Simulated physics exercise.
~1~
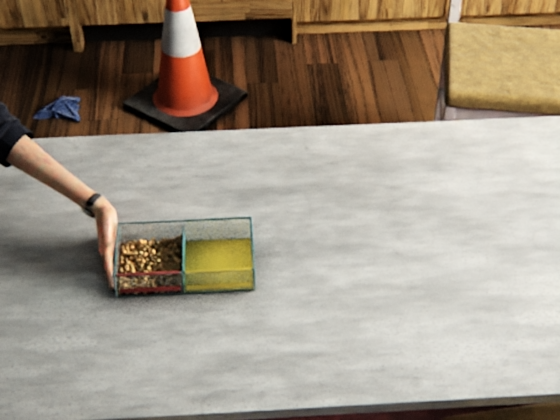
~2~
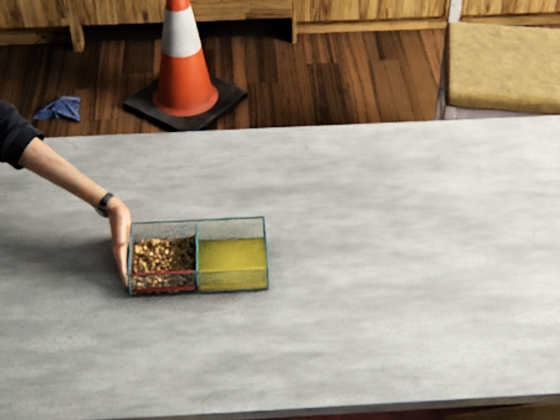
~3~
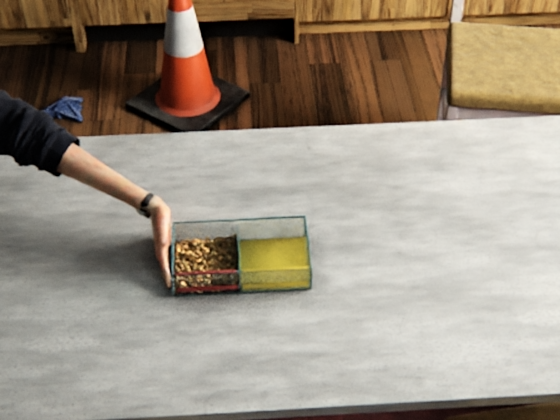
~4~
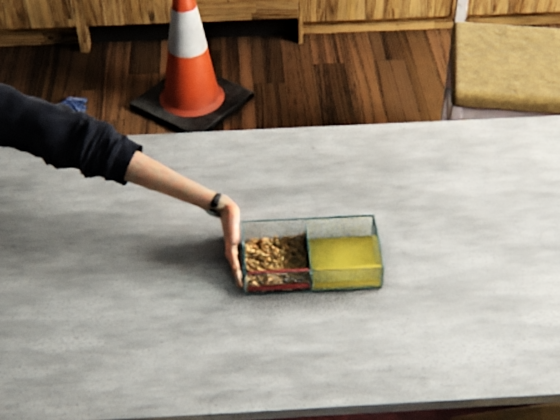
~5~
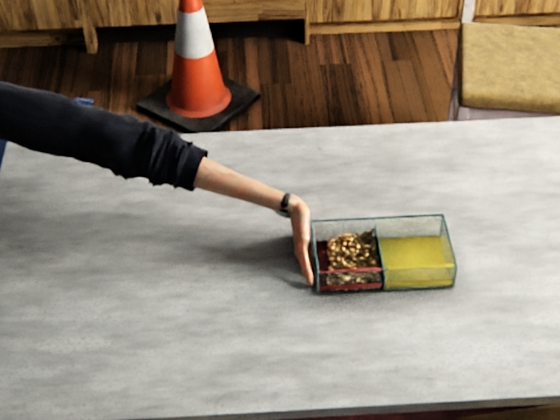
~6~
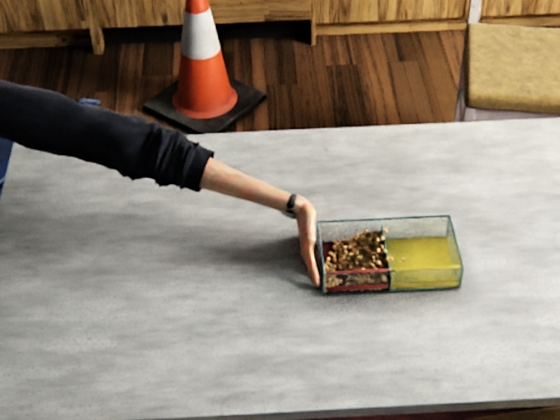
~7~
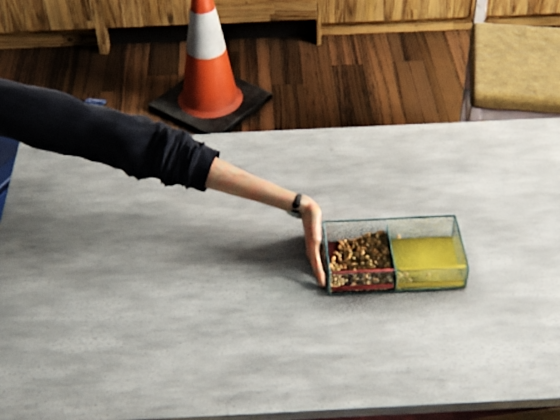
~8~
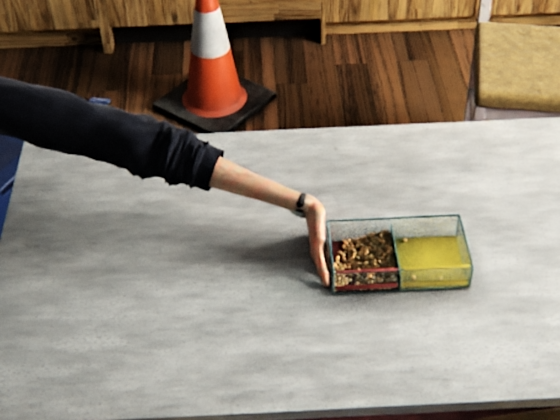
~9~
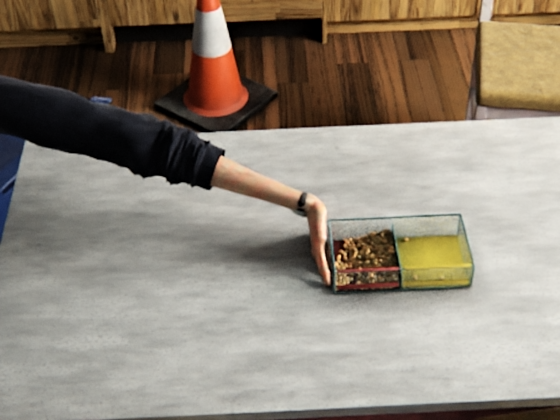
On a grey tabletop near an orange traffic cone, a hand pushes a clear divided tray of small brown pieces and a yellow block steadily to the right, then slows until the tray rests right of centre, the pieces still in their compartment and the hand against its side.
